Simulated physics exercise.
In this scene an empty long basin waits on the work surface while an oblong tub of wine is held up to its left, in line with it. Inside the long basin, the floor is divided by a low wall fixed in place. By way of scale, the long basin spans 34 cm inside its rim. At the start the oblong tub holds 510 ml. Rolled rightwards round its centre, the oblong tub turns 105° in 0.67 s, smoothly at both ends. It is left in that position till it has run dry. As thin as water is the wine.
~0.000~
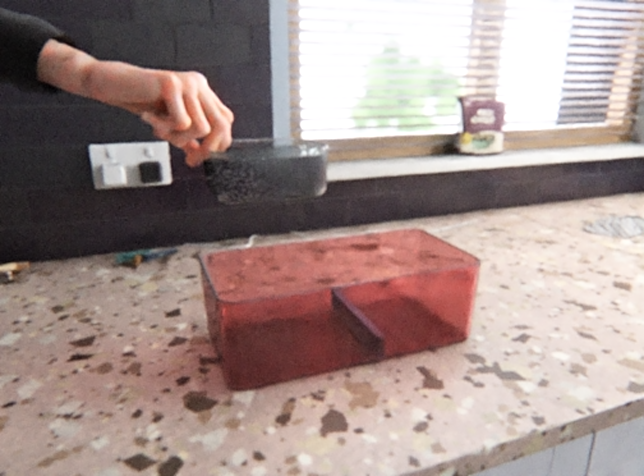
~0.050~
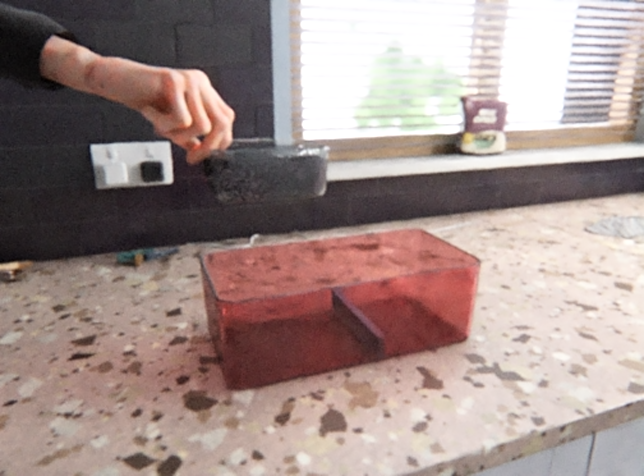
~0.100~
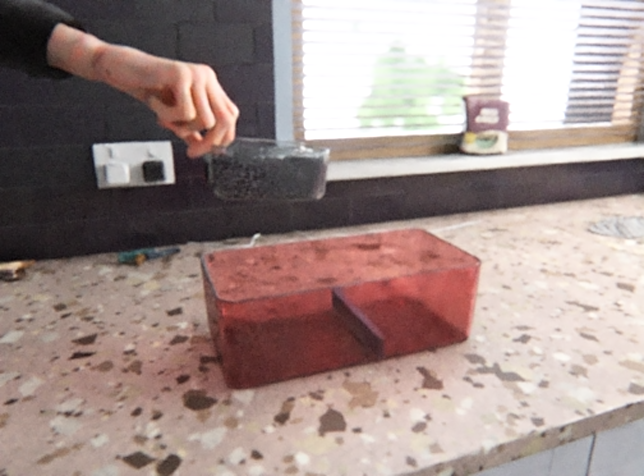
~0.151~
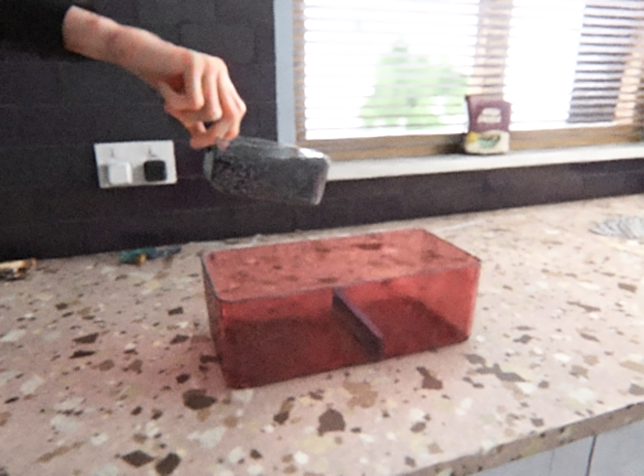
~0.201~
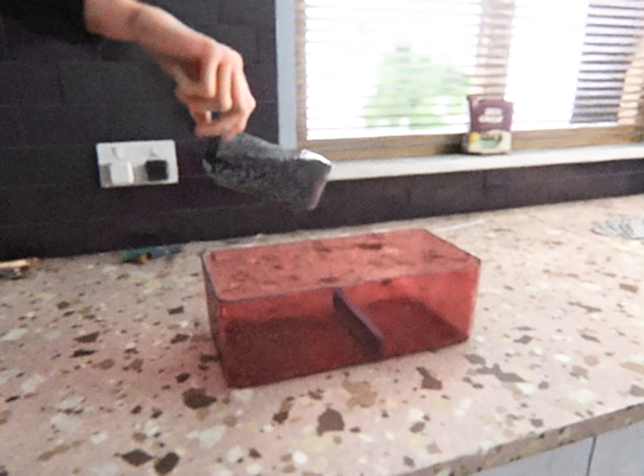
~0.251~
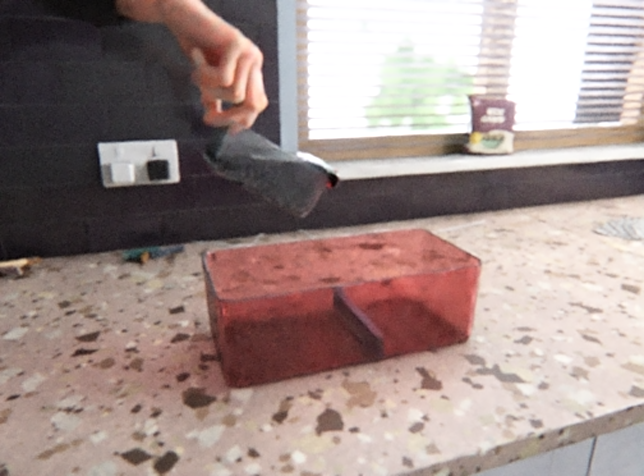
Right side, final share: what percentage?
55 per cent.
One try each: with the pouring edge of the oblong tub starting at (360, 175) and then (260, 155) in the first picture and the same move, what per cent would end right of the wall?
80 per cent first, 15 per cent second.
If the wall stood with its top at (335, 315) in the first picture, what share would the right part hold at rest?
Roughly 75 %.
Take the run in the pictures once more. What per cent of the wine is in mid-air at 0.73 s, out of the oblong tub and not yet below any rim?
It comes to some 5 percent of the total.
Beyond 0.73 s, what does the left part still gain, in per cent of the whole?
About 7 per cent.
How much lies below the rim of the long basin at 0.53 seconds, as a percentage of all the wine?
Some 54 per cent.
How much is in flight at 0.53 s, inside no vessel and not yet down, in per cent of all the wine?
Roughly 36 percent.
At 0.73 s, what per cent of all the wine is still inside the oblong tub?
2 per cent or thereabouts.
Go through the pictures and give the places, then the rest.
It leans 0°; its right rim is at (316, 144); the wine meets the walls at (209, 155) and (313, 150); the long basin's rim runs from (208, 278) to (448, 245); the wall's top is at (355, 311), in the first picture.
It leans 1°; its right rim is at (316, 145); the wine meets the walls at (209, 154) and (313, 150), in the second picture.
It leans 6°; its right rim is at (318, 149); the wine meets the walls at (210, 153) and (314, 152), in the third picture.
It leans 13°; its right rim is at (319, 156); the wine meets the walls at (212, 151) and (316, 153), in the fourth picture.
It leans 22°; its right rim is at (320, 165); the wine meets the walls at (212, 151) and (316, 159); 3 per cent is over the edge, in the fifth picture.
It leans 32°; its right rim is at (319, 175); the wine meets the walls at (210, 150) and (310, 164); 10 per cent is over the edge, in the sixth picture.
After 0.53 s the tilt is 94° and 11 per cent is still to pour, 16 is left of the wall and 38 right of it.
After 0.73 s the tilt is 105° and 2 per cent is still to pour, 37 is left of the wall and 56 right of it.
After 0.94 s the tilt is 105° and 0 per cent is still to pour, 43 is left of the wall and 55 right of it.
After 1.17 s the tilt is 105° and 0 per cent is still to pour, 44 is left of the wall and 55 right of it.
In the end 44 per cent lies left of the wall, 55 right of it and 1 outside.
